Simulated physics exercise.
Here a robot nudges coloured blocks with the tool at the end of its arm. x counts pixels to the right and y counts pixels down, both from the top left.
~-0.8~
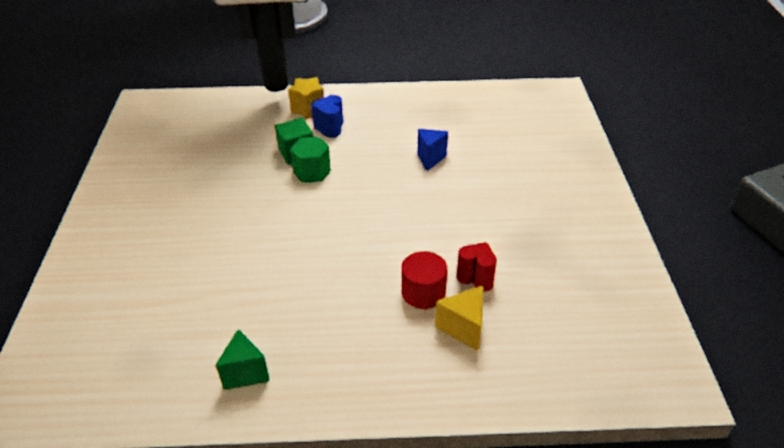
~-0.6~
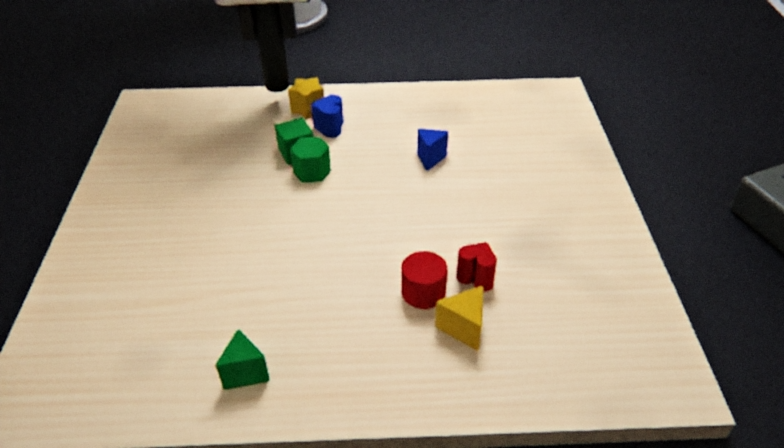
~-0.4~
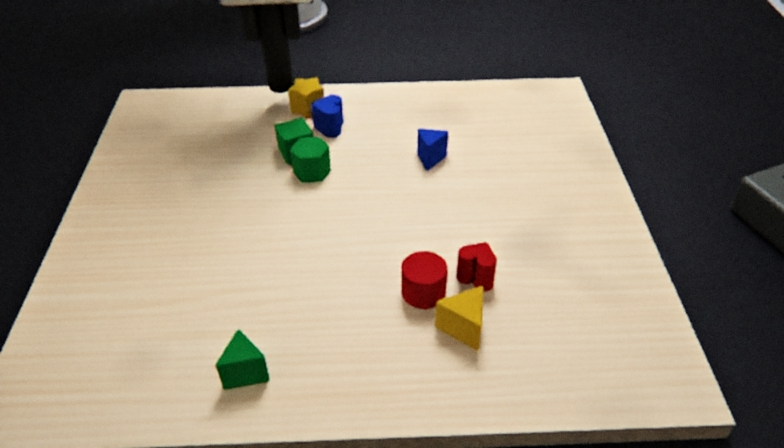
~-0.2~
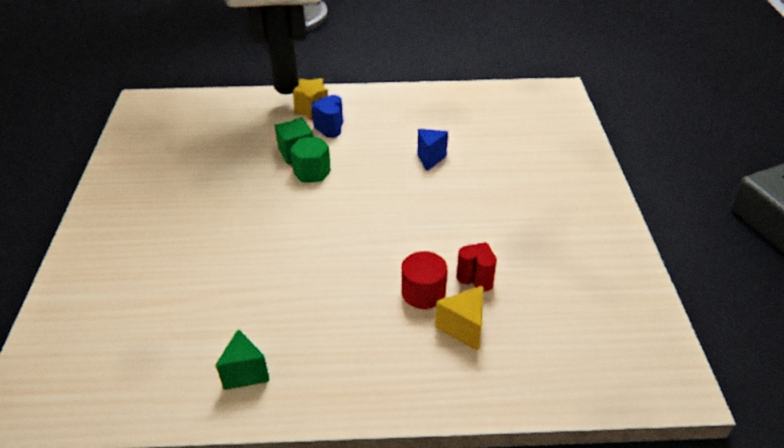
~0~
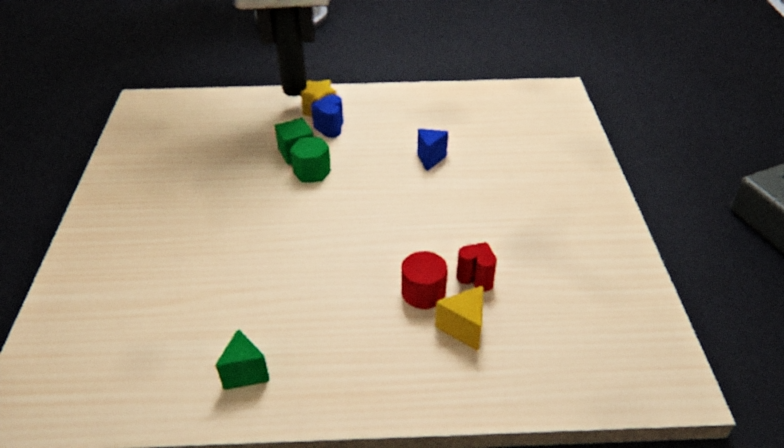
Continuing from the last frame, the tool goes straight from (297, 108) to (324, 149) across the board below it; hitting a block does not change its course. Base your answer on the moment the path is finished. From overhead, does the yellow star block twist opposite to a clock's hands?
I'd say yes.
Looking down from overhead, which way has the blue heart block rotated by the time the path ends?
The block spins clockwise.
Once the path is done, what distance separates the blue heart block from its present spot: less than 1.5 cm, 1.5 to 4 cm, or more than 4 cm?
By the end of the path, it will have gone between 1.5 and 4 cm.
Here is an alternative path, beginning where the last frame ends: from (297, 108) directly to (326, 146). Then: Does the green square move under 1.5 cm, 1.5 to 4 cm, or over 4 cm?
My prediction: Under 1.5 cm.
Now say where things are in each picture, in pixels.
The first frame shows tool tip (276, 87); block tops, green square (294, 128); green six-sided block (310, 147); yellow star block (306, 85); blue heart block (329, 103).
The second frame shows tool (278, 87); blocks unchanged.
The third frame shows tool (281, 88); blocks unchanged.
The fourth frame shows tool (287, 89); yellow star block (310, 86).
The fifth frame shows tool (295, 91); green square (294, 128); green six-sided block (310, 147); yellow star block (318, 88); blue heart block (329, 103).
The first path, step by step. Halfway along, tool (308, 110); yellow star block (329, 94), turned 50° anticlockwise; blue heart block (342, 107), turned 30° clockwise.
At the end, tool (322, 131); green square (292, 130); green six-sided block in place; yellow star block (329, 94), turned 55° anticlockwise; blue heart block (342, 108), turned 30° clockwise.
